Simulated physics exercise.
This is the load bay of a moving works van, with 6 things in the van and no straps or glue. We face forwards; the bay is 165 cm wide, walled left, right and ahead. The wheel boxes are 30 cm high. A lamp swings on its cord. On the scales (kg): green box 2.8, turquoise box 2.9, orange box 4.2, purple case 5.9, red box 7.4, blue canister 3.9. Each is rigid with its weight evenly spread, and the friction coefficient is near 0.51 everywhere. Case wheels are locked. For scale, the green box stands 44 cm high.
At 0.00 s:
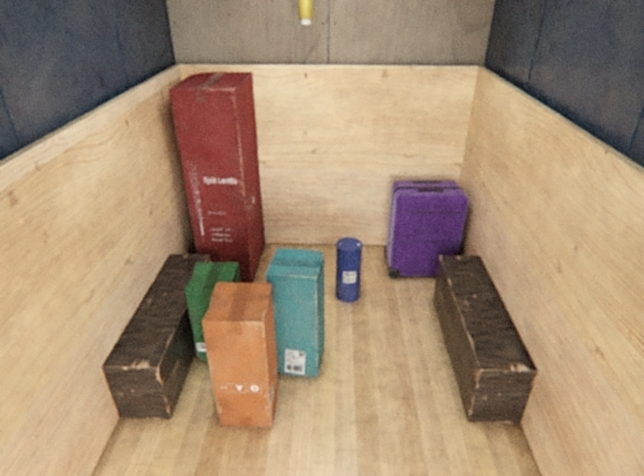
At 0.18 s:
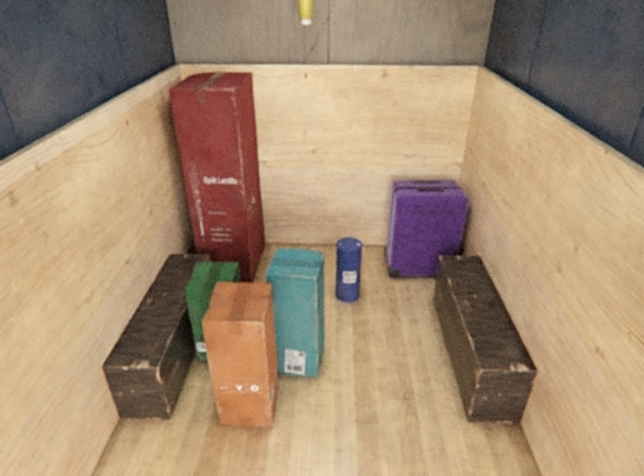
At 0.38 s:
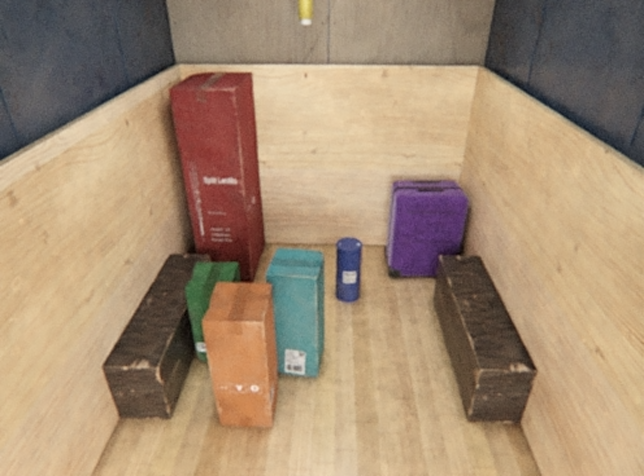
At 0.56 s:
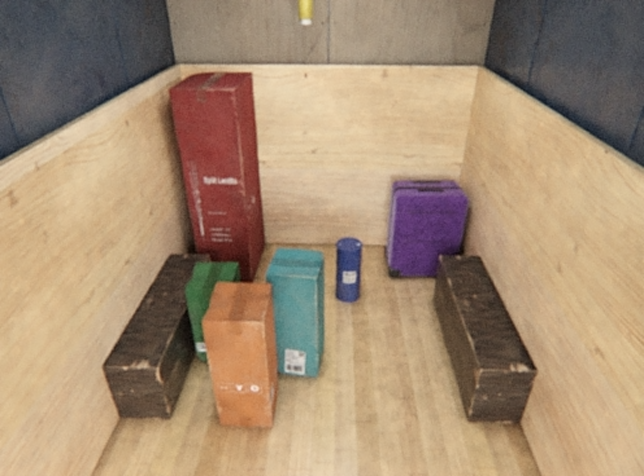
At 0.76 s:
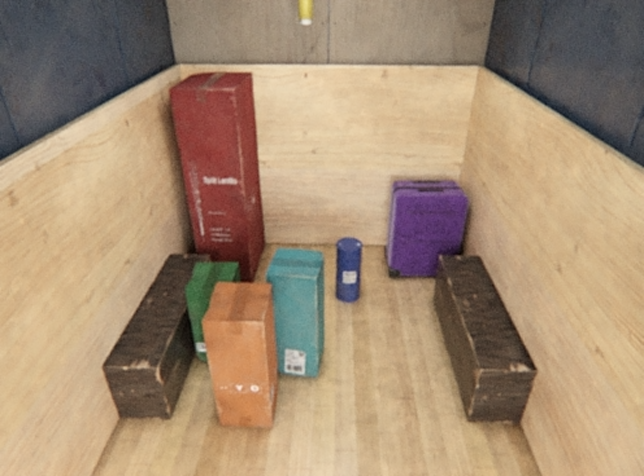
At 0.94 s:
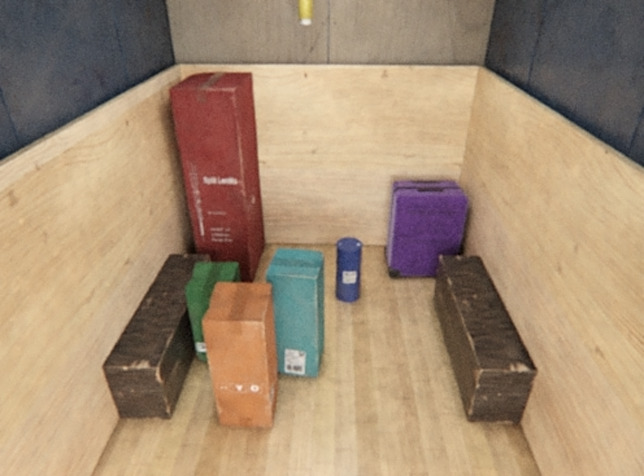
The clip shows a wood-lined bay holding a tall red box, green, turquoise and orange boxes, a blue canister and a purple case between two dark wheel boxes, with nothing visibly moving throughout.
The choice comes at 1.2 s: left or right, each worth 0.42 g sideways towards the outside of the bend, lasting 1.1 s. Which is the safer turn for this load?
The load fares better going right.
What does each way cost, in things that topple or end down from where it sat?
Turning left 3, turning right 1.
Turning left. Around 2.04 s, force 0.42 g right; turquoise box at 21° to upright near (322, 313); red box at 29° to upright; orange box at 15° to upright.
Around 2.24 s, force 0.10 g right; turquoise box at 58° to upright near (362, 328); red box at 56° to upright; orange box at 40° to upright.
Finally (3.2 s), on their side or leaning hard in the van, turquoise box, orange box and red box; the other 3 still in place (within 15 cm). In the last view, green box near (219, 313), turquoise box near (389, 353).
Turning right instead, orange box tipped over or down from where it sat, 1 of 6 in all.
